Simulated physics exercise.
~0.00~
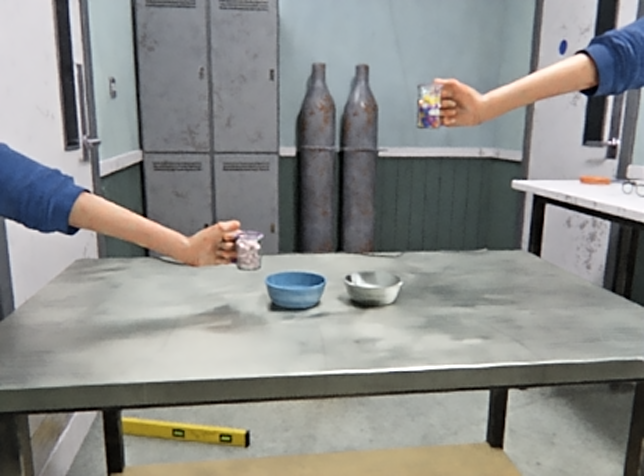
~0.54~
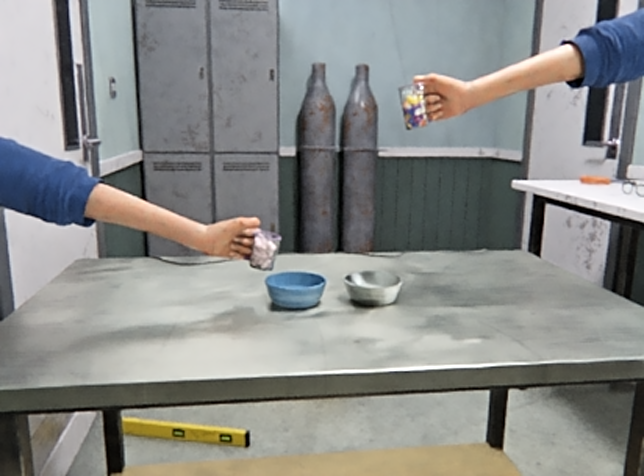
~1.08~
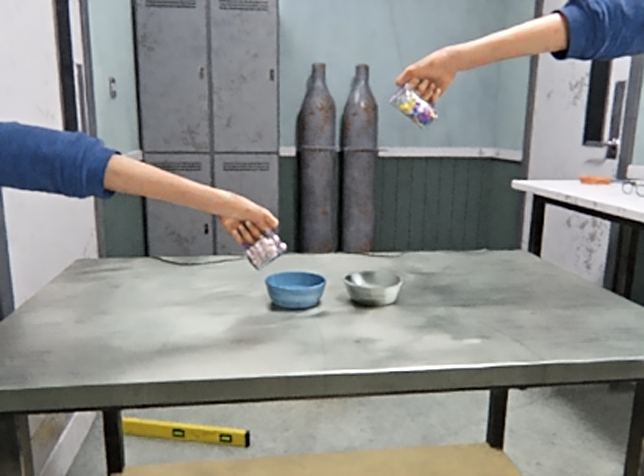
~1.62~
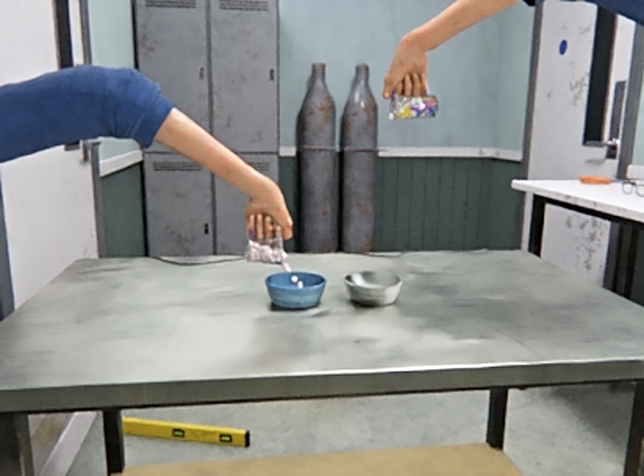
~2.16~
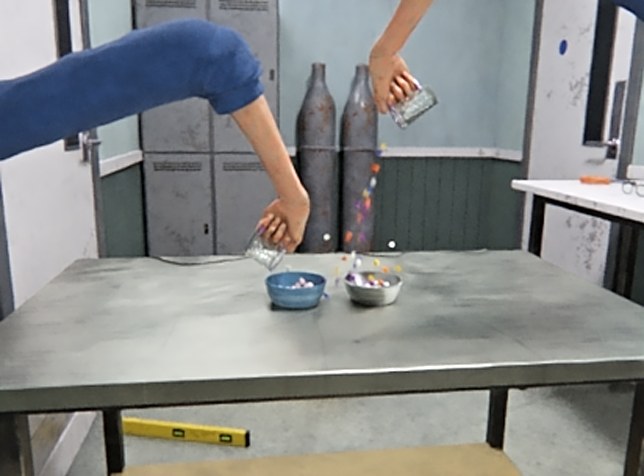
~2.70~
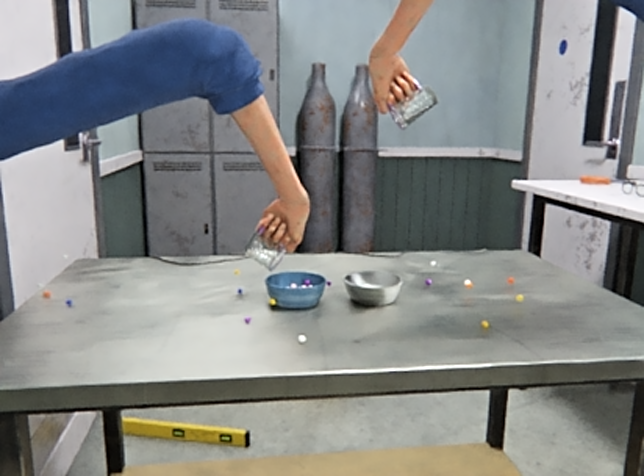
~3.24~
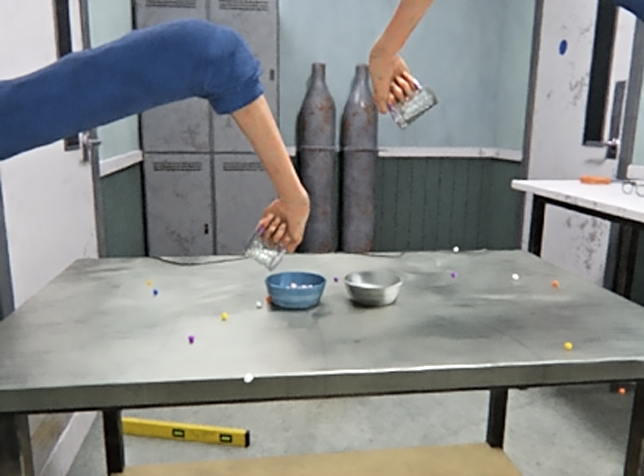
The clip opens on a gray table holding a blue dish and a silver bowl, with a hand on each side gripping a clear cup of small beads, the right one much higher. Both cups move inward and begin to tilt. The left cup tips over first, and its pale beads drop into the blue dish just below. Then the right cup turns over, sending a colorful stream down toward the silver bowl. Many of those beads bounce out and scatter across the table. At the end, the pale beads rest in the blue dish while stray colored ones lie spread around.
